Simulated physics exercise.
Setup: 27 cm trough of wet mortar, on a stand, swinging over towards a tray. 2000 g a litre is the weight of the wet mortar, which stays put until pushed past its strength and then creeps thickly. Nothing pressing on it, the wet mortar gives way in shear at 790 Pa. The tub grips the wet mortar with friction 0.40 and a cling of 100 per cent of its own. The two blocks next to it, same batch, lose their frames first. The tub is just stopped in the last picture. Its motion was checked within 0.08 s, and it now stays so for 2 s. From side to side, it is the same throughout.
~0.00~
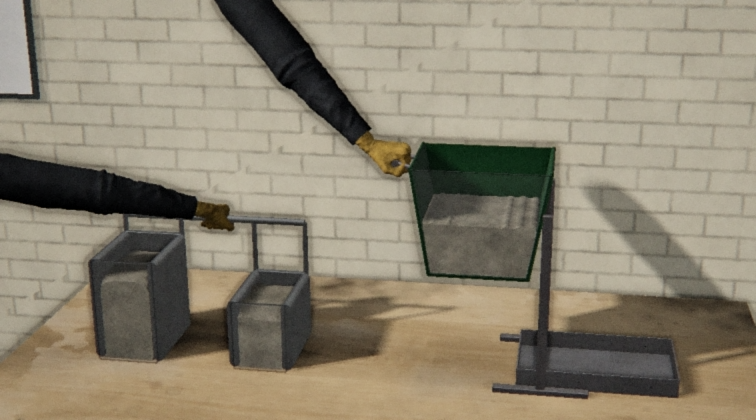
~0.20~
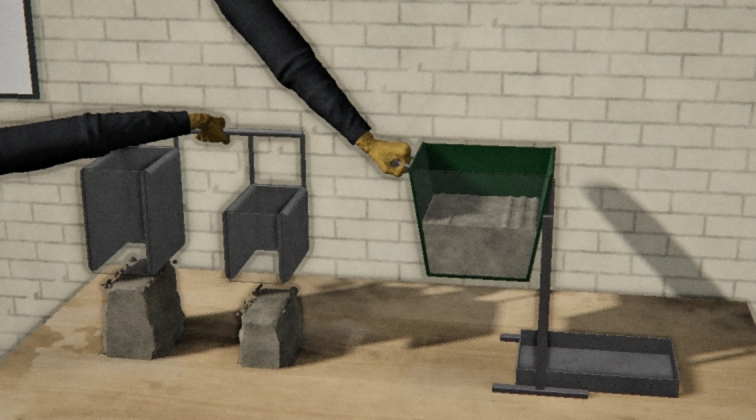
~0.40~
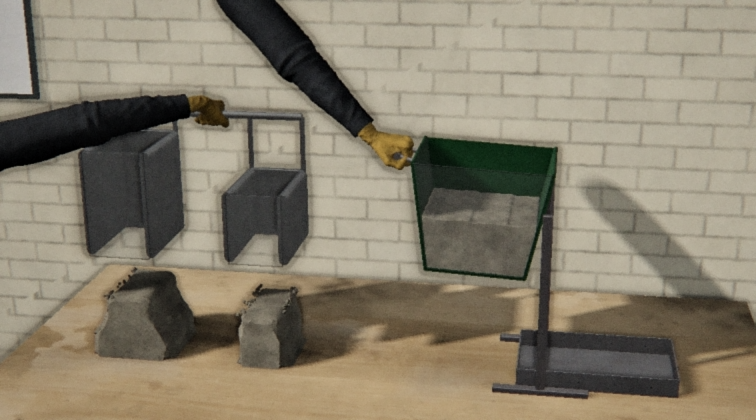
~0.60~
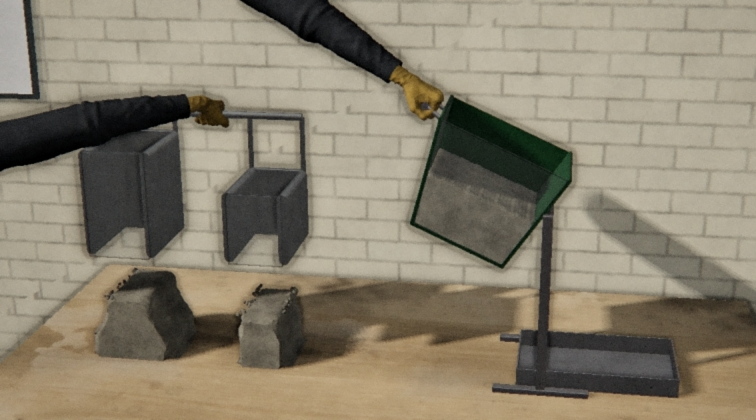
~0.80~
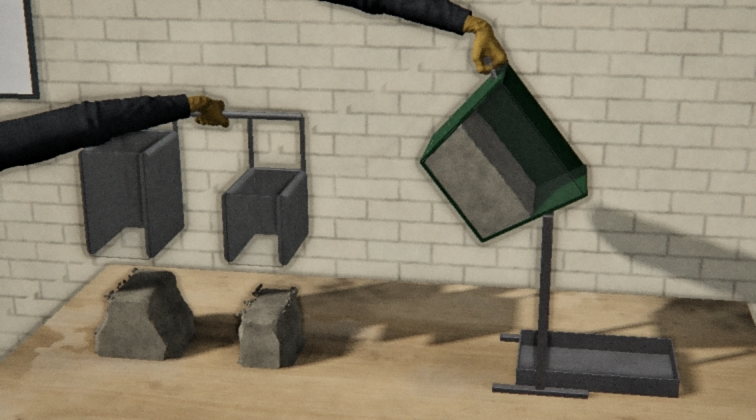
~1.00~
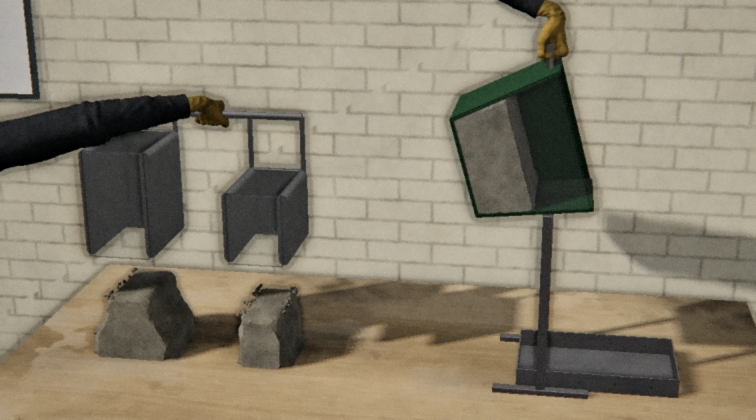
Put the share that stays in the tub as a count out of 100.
The share that stays is about 100 out of 100.
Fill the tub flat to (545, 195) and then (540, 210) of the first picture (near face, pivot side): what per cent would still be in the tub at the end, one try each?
Close to 75 percent the first time and close to 100 percent the second.
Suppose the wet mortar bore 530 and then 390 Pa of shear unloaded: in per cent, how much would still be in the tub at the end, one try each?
100 in a hundred, followed by 95 in a hundred.
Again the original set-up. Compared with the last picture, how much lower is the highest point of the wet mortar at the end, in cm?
Roughly 3 cm.
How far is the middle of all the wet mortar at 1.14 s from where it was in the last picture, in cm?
Roughly 1 cm.
After 1.14 s, the tub is at 74 degrees and holds 100 %.
After 1.31 s, the tub is at 74 degrees and holds 100 %.
After 1.48 s, the tub is at 74 degrees and holds 100 %.
After 1.65 s, the tub is at 74 degrees and holds 100 %.
After 3.00 s, at the end, the tub is at 74 degrees and holds 100 %.
